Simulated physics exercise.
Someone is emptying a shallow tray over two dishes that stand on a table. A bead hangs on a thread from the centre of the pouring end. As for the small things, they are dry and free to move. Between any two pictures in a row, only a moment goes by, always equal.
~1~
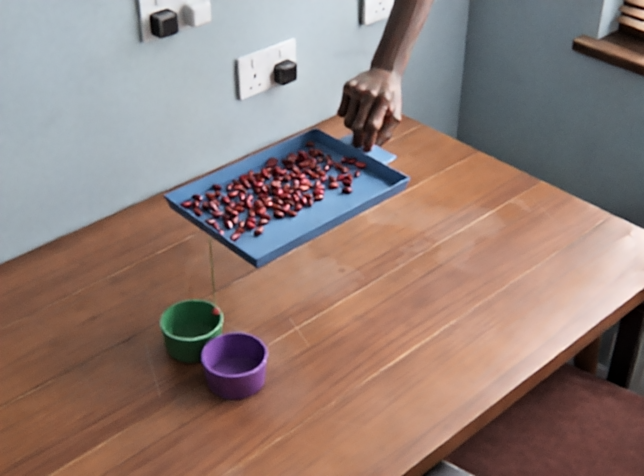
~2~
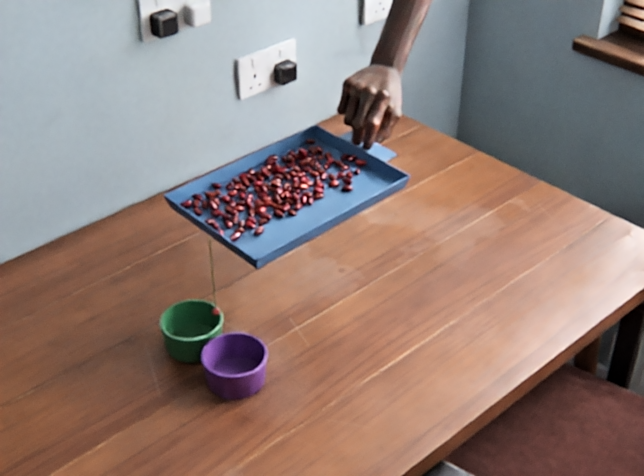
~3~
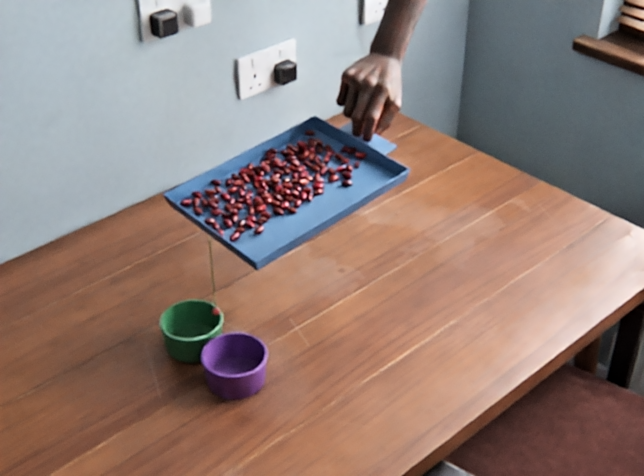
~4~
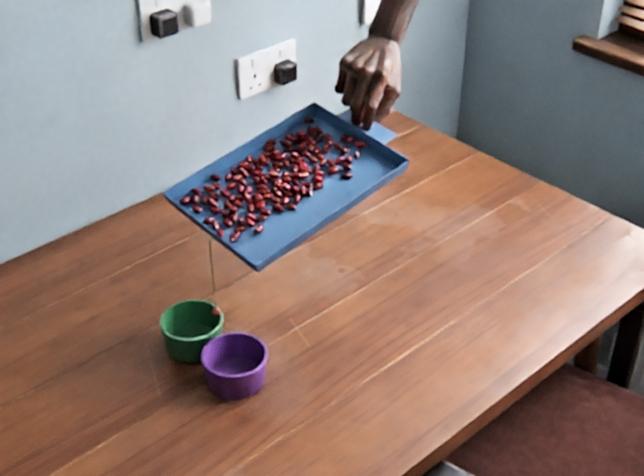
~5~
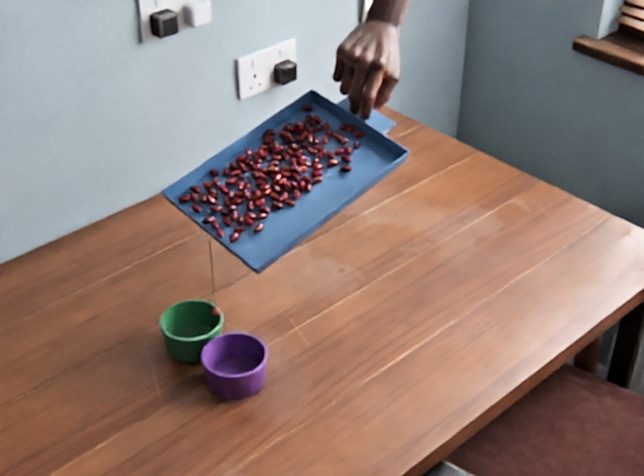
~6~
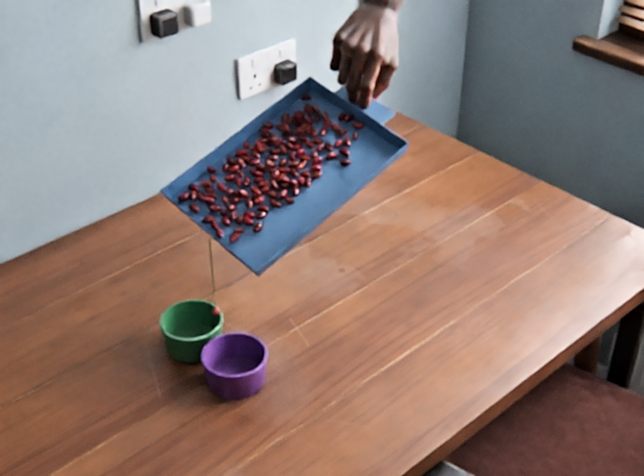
A dark-skinned hand slowly tilts a shallow blue tray of glossy red kidney beans above a wooden table, seen from above at an angle in a room with pale blue-grey walls. A green dish sits on the left and a purple one on the right, beneath a thin hanging thread, with sockets behind. The tray's far edge rises, its pouring end tipping lower at the right corner, while the camera stays still.
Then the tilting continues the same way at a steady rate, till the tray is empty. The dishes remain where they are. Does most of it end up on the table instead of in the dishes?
Catch exceeds half.
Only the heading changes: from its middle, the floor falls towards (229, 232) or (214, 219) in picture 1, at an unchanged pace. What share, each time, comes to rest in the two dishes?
In order: About 40, then 20 percent.
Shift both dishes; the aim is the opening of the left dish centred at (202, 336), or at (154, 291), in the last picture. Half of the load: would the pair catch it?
First most of it, then under half.
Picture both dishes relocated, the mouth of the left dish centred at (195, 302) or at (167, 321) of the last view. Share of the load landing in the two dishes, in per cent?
Close to 20 in a hundred, then close to 30 in a hundred.
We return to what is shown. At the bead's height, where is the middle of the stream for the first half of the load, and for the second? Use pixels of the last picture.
At (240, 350) for the first part, then at (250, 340) for the others.
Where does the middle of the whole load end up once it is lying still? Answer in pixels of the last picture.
Roughly at (241, 378), give or take.
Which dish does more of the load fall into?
Looking at the end state, it is the right-side one.
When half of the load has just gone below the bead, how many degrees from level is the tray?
Roughly 100 degrees from level.
Soon after the last picture, tray tipped steeply; most on the tray; a stray few outside both; a small part in the air.
A little later, tray tipped past a quarter turn; a small part on the tray; about half in the right dish; about a quarter outside both; about a quarter in the air.
Later still, tray tipped past a quarter turn; about two thirds in the right dish; about a third outside both.
At rest, tray tipped past a quarter turn; about two thirds in the right dish; none in the left dish; about a third outside both.
